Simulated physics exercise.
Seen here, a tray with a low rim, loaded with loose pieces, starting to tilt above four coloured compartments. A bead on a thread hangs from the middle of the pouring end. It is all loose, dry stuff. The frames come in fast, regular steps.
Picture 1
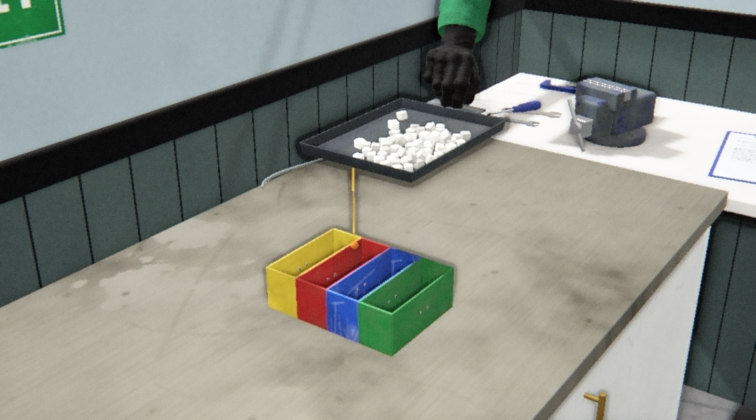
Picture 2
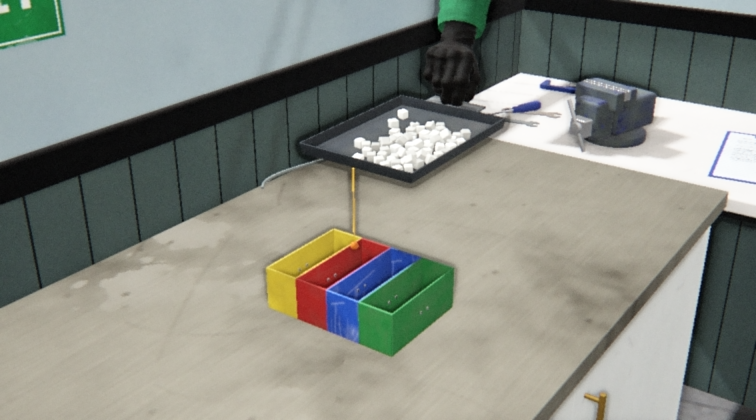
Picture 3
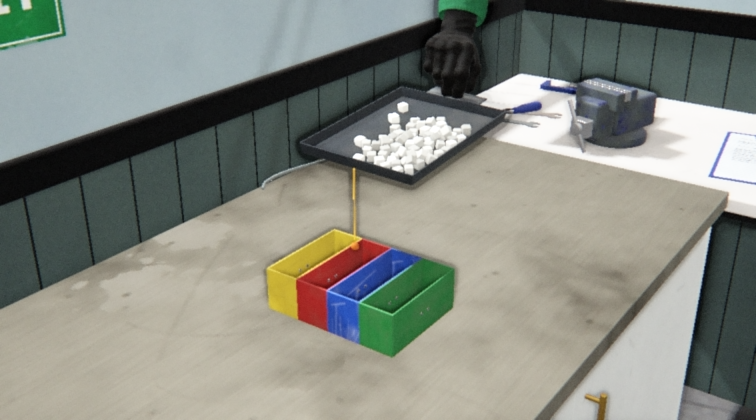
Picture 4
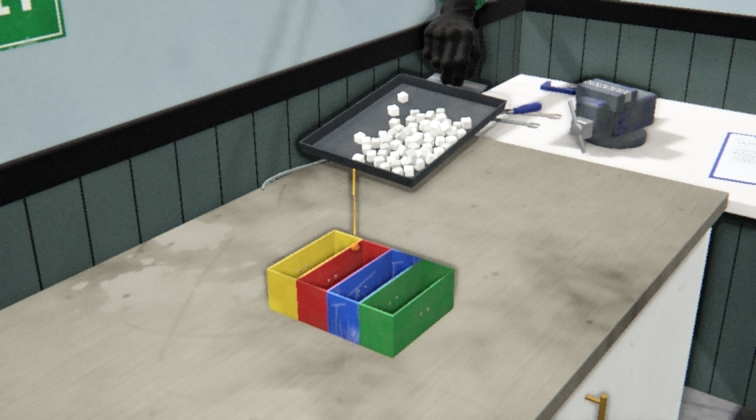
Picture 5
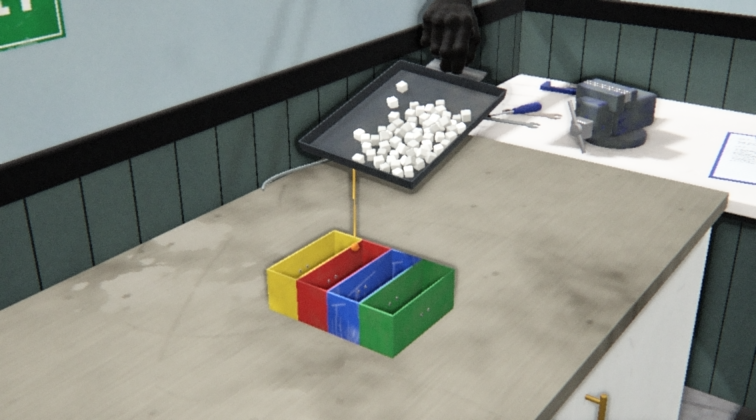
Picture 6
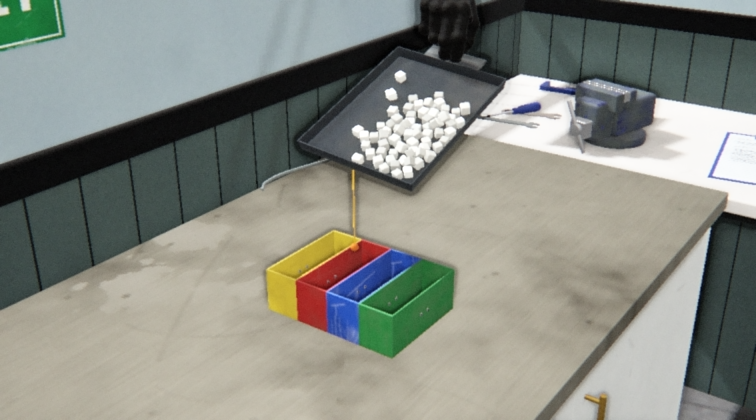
The video shows a black-gloved hand raising the far side of a dark tray of white cubes, tilting it steadily toward its near right corner above a workbench with yellow, red, blue and green compartments, while the cubes barely shift.
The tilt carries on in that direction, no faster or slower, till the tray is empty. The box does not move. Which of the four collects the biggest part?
It favours the green compartment.
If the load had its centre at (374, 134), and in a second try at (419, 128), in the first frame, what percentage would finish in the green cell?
Near 30 % and 40 %.
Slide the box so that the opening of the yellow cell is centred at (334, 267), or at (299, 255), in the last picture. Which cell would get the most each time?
The first try: The cell in blue. The second: The green cell.
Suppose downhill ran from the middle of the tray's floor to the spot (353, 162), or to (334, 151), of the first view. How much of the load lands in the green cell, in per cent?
Near 0 % and 0 %.
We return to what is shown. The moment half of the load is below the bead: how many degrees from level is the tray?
Around 120° of tilt.
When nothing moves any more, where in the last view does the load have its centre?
Close to (385, 324).
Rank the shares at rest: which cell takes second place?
It is that blue cell.
Shortly afterwards, tray tipped steeply; all but a few on the tray; only a few in the green cell; only a few falling or outside the box.
Next, tray tipped past a quarter turn; all but a few on the tray; a little in the green cell; only a few in the blue cell; only a few falling or outside the box.
Some moments later, tray tipped past a quarter turn; near half in the green cell; near a third in the blue cell; a little in the red cell; a little in the yellow cell; a little falling or outside the box.
In the end, tray tipped past a quarter turn; near half in the green cell; near a third in the blue cell; a little in the red cell; a little in the yellow cell; a little outside the box.
